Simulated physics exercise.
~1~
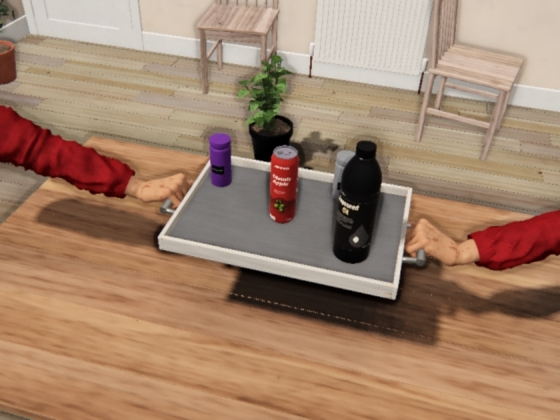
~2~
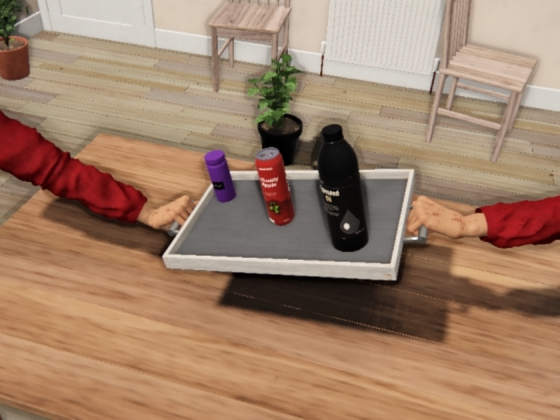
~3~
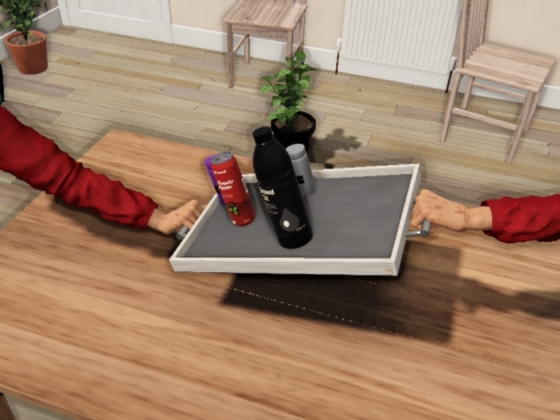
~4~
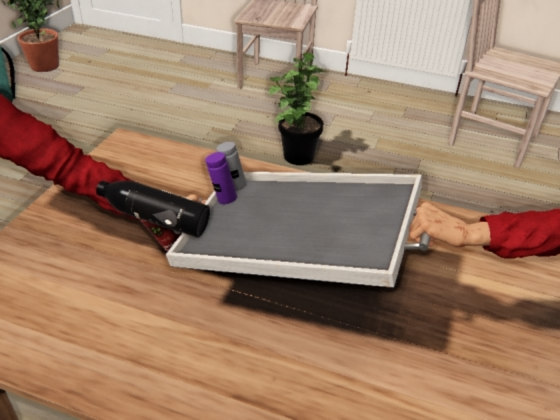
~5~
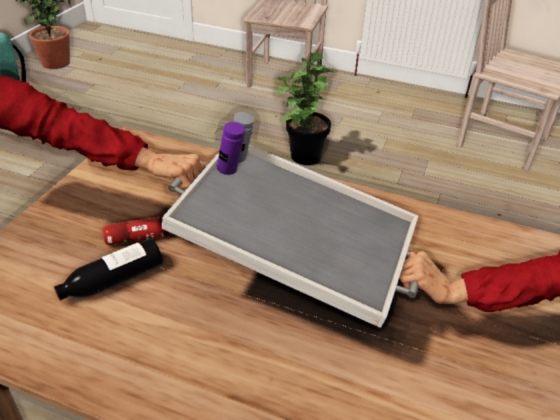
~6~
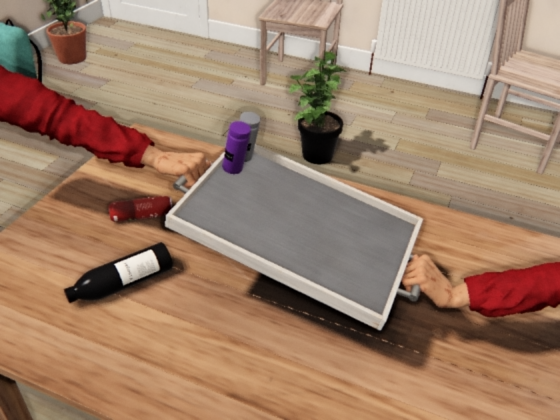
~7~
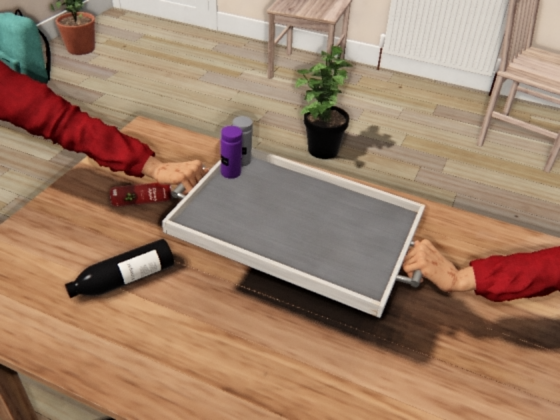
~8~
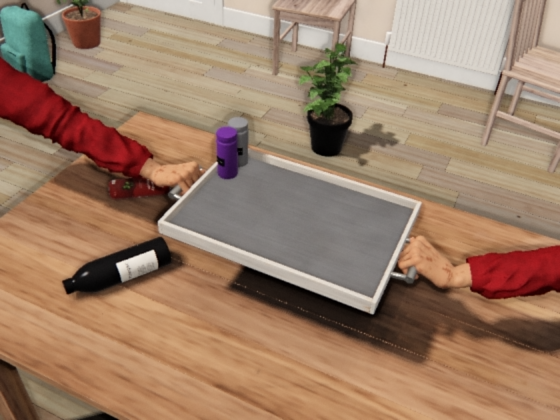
Two hands in red sleeves tipped a tray down to the left, sending a red can and a black bottle sliding off onto the table, then tilted it the other way and levelled it with the purple and grey shakers still standing aboard.
